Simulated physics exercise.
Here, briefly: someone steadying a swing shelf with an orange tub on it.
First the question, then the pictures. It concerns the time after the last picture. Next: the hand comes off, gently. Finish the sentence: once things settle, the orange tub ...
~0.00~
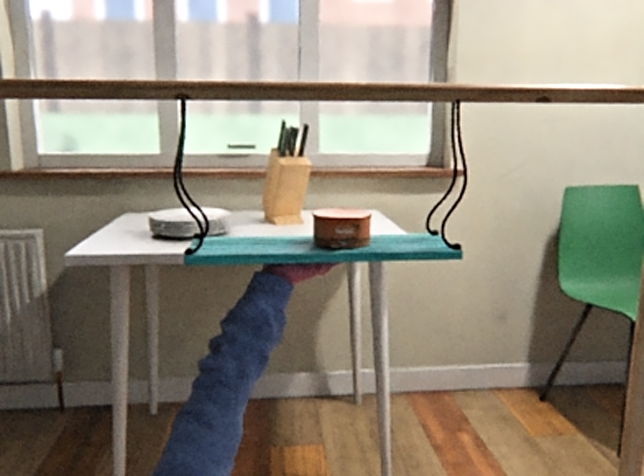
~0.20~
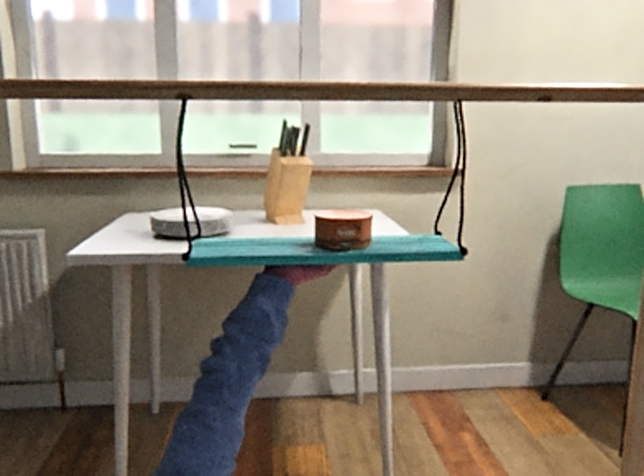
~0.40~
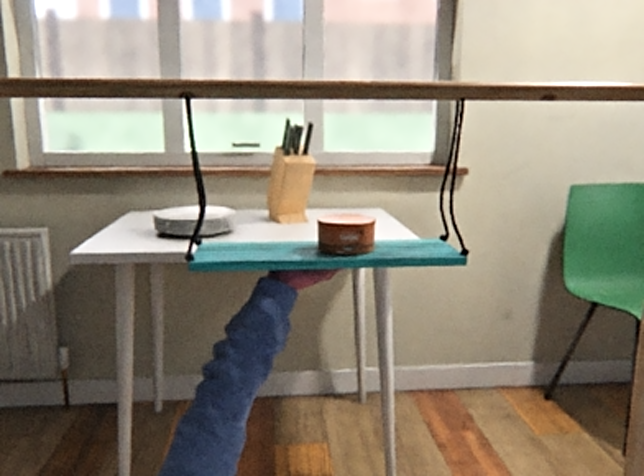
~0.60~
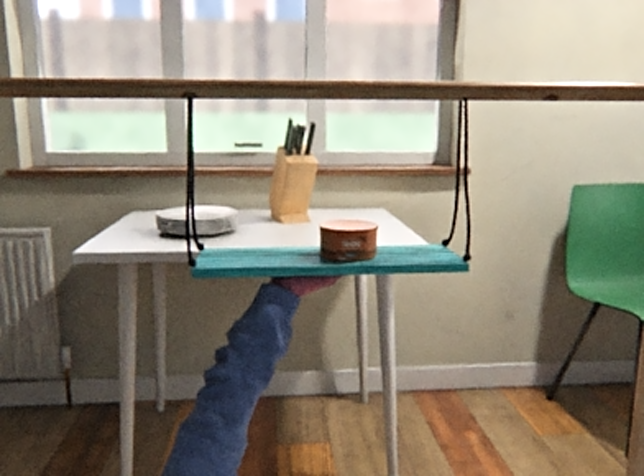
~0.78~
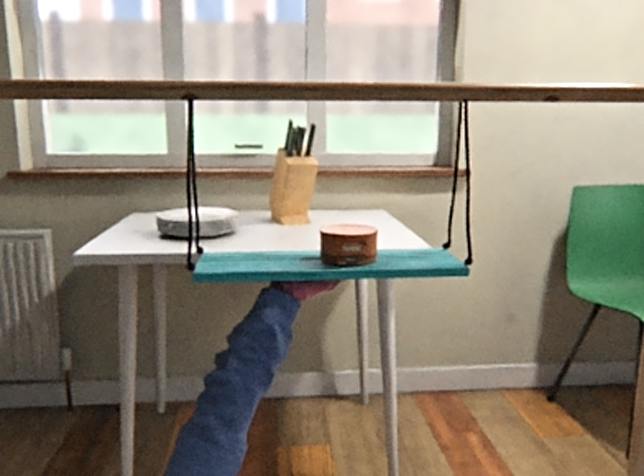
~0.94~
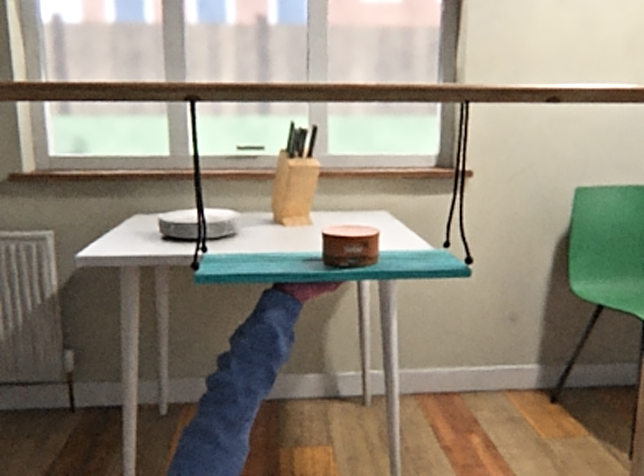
... remains in place.
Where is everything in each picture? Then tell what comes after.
The first frame shows orange tub (342, 228); turquoise shelf (327, 258).
The second frame shows orange tub (343, 229).
The third frame shows orange tub (346, 234).
The fourth frame shows orange tub (348, 240); turquoise shelf (333, 271).
The fifth frame shows orange tub (349, 244).
The sixth frame shows orange tub (351, 245); turquoise shelf (336, 277); left shoelaces almost straight; right shoelaces almost straight.
By 1.20 s, board level; tub on the board near (351, 248).
When it is over, board level; tub on the board near (350, 249). The orange tub keeps its place.
